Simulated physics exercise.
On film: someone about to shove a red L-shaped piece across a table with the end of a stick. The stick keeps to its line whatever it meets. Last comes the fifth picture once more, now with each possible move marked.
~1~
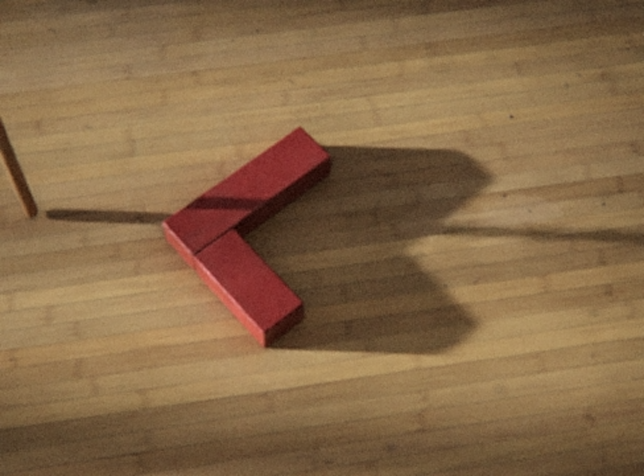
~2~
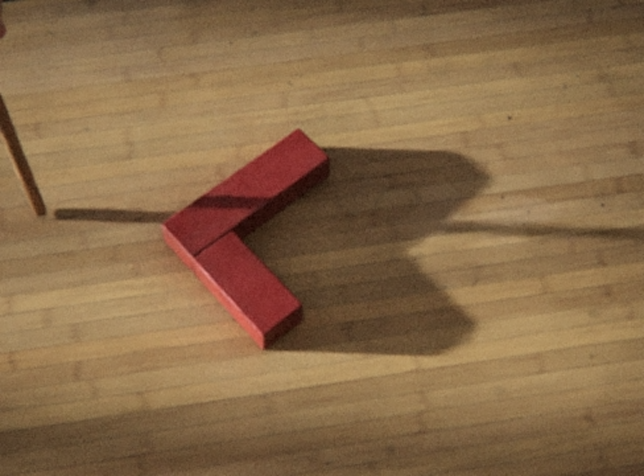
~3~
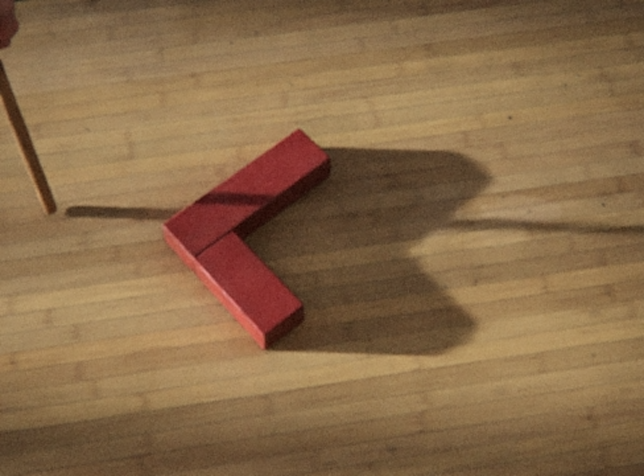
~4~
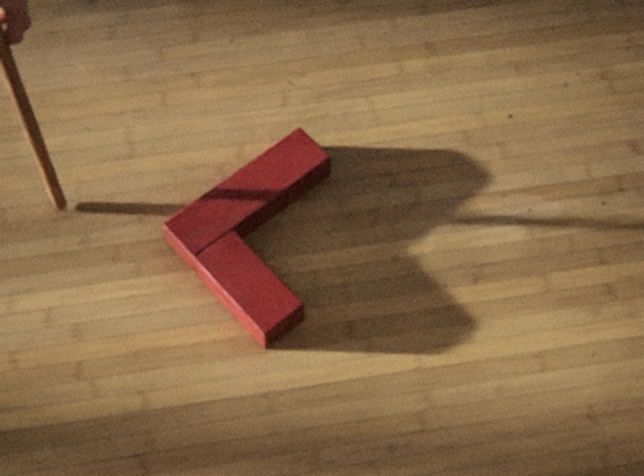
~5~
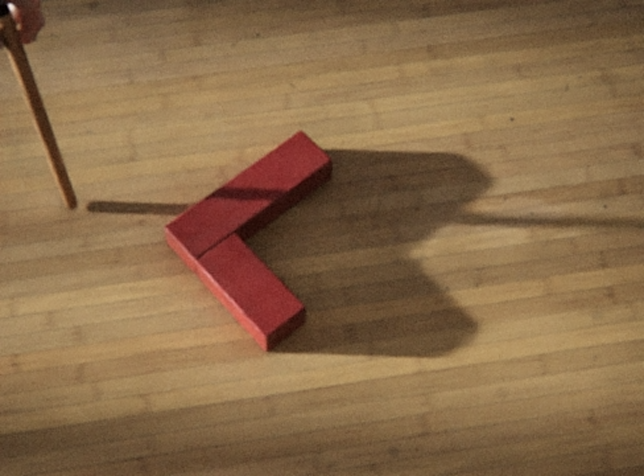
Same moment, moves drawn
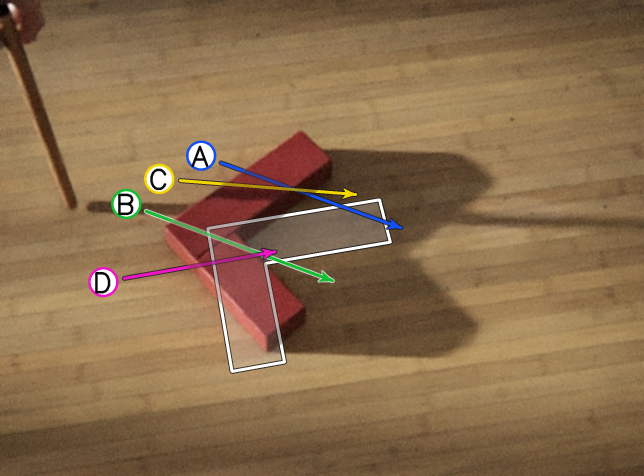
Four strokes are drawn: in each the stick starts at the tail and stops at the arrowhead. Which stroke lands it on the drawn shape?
C is the one.
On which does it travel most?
Stroke B.
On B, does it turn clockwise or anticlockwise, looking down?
It turns anticlockwise.
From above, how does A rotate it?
It turns clockwise.
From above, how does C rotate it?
Clockwise.
On the marked copy, A from (221, 163) to (401, 228); B from (146, 211) to (333, 281); C from (180, 181) to (356, 194); D from (124, 278) to (275, 252).
With C. Early on, foot of the stick (244, 186), piece (255, 194).
Further on, foot of the stick (306, 191), piece (289, 208).
At the end, foot of the stick (356, 195), piece (300, 215); it fills the outline.
As for the rest, A leaves the piece out of the outline, at (314, 235); B leaves the piece out of the outline, at (371, 233); D leaves the piece out of the outline, at (323, 162).
